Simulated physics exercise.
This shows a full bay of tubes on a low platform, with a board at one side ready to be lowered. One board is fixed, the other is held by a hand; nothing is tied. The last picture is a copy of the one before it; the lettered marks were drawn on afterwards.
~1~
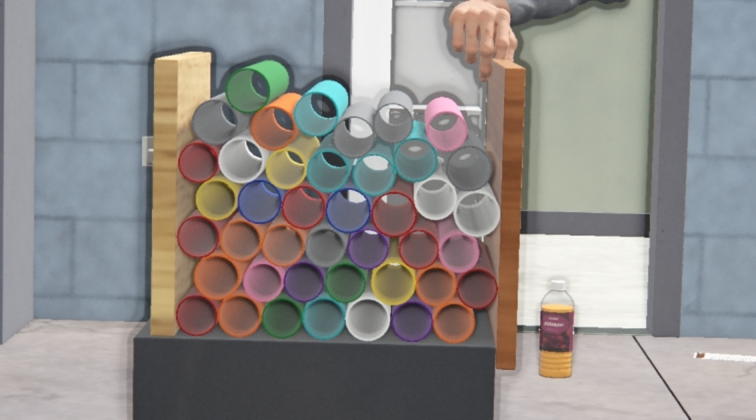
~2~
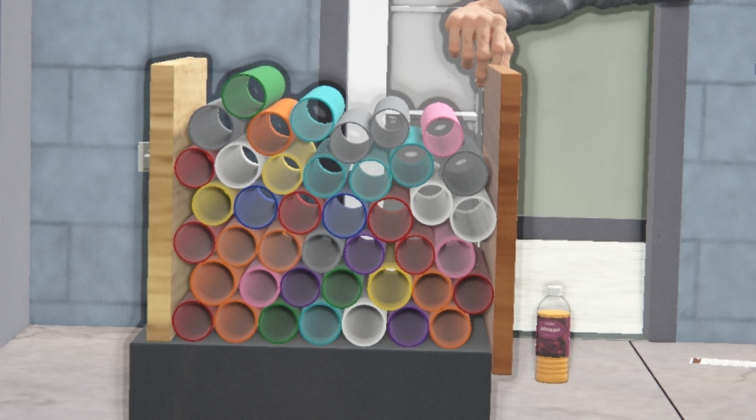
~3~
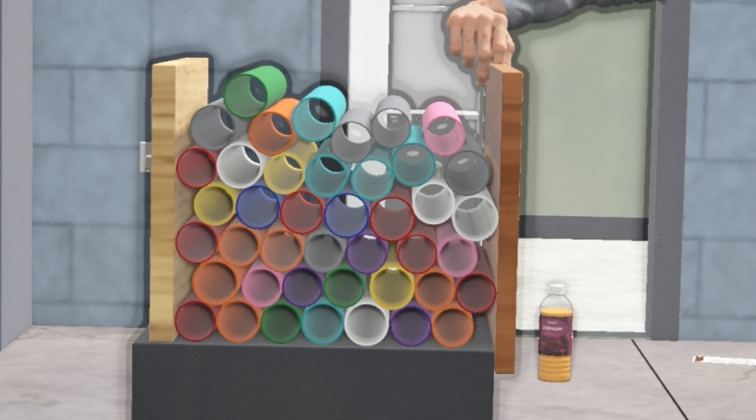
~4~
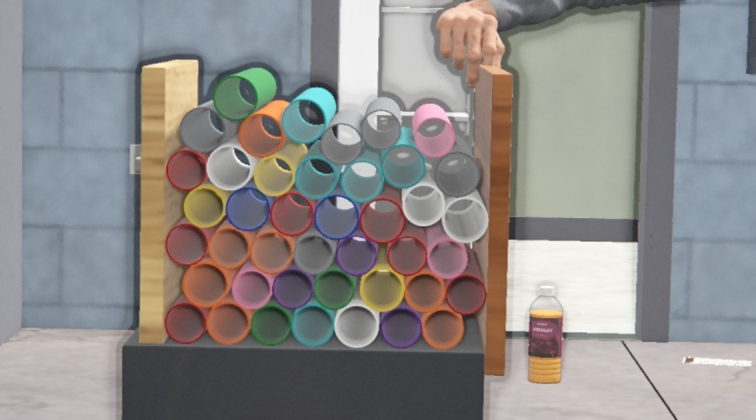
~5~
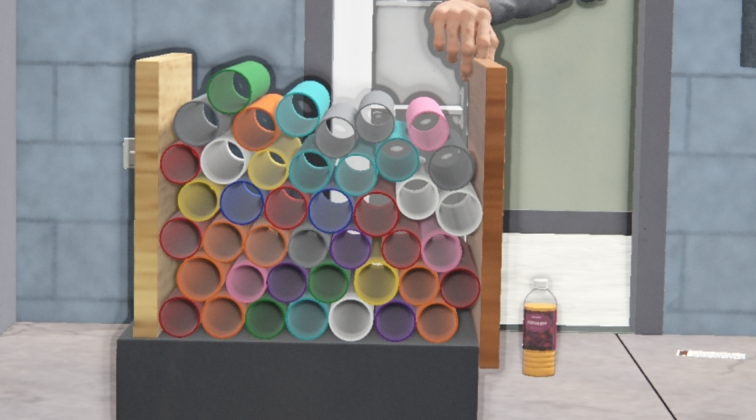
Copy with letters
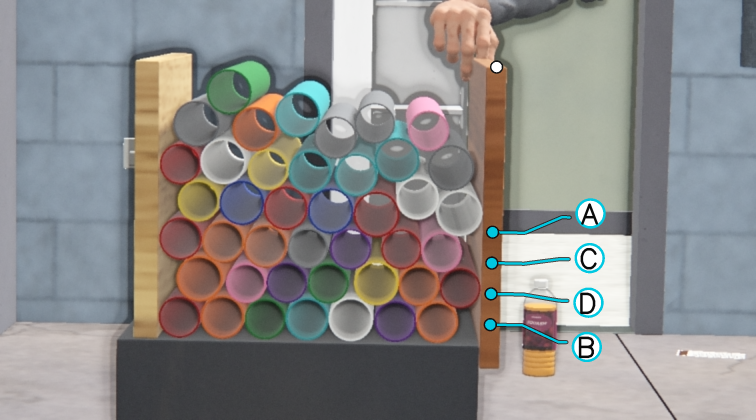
A hand stays on the right board beside stacked colourful tubes as the view shifts slightly.
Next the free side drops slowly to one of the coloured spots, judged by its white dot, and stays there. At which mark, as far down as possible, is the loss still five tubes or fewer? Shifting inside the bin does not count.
D is the limit.
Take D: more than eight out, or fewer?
At D, fewer than eight.
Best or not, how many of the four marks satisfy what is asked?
The number is three.
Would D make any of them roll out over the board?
At D: Yes.
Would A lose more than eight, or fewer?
It loses fewer than eight.
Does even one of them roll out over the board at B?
Yes.
On the marked copy, A at (493, 232); B at (490, 325); C at (492, 263); D at (491, 294); the white dot at (497, 67).
Following D. Soon after the start, top of the board (483, 162).
Later, top of the board (481, 271).
In the end, top of the board (480, 292), three out over the board.
As for the rest, A one out over the board; B more than five out over the board; C three out over the board.
